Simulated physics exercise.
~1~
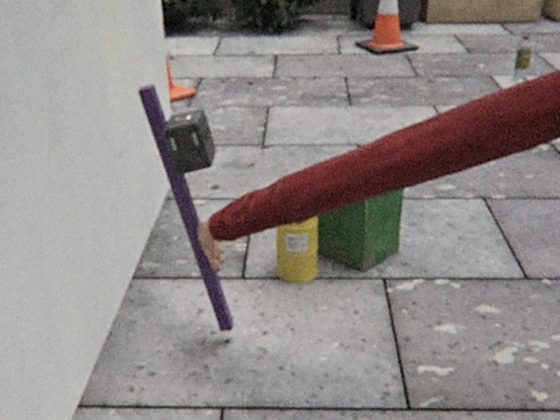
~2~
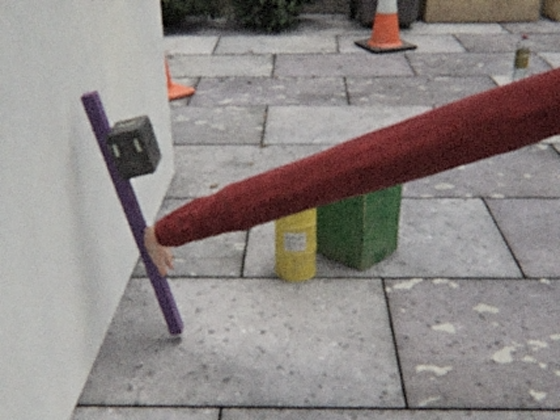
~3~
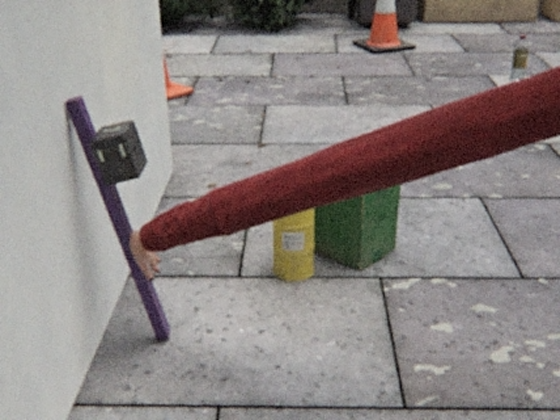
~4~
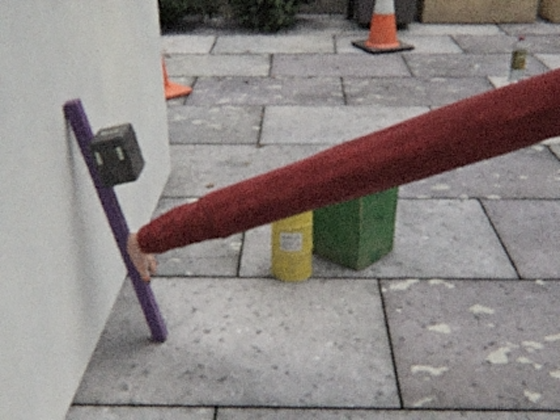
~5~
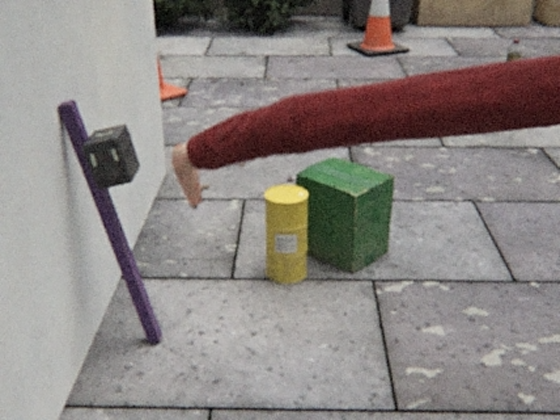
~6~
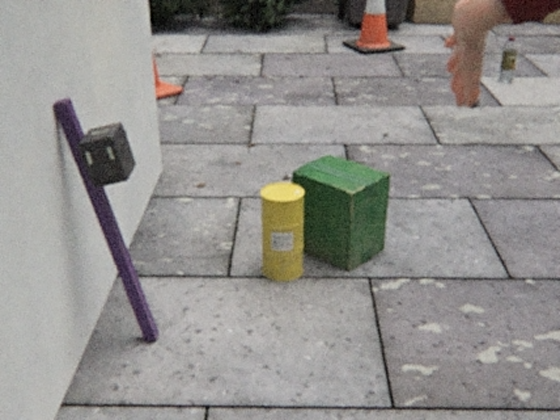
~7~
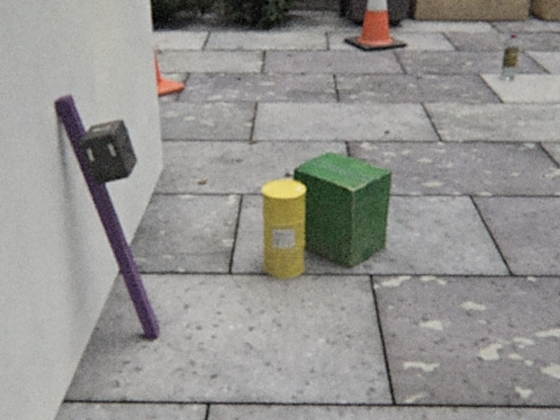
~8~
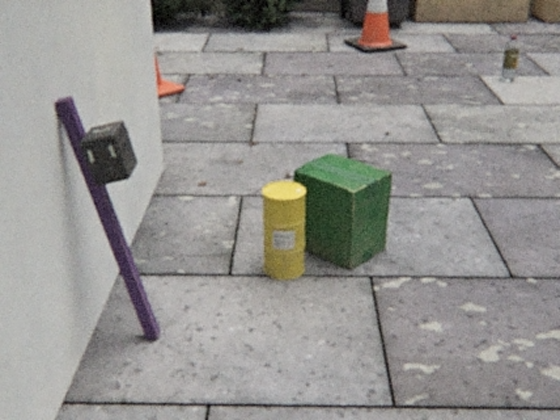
In this clip, a hand at the end of a red sleeve moves a purple pole with a dark block attached leftward against a pale wall, then lets go and withdraws to the right. The pole stays leaning, with a yellow canister and green box standing nearby.
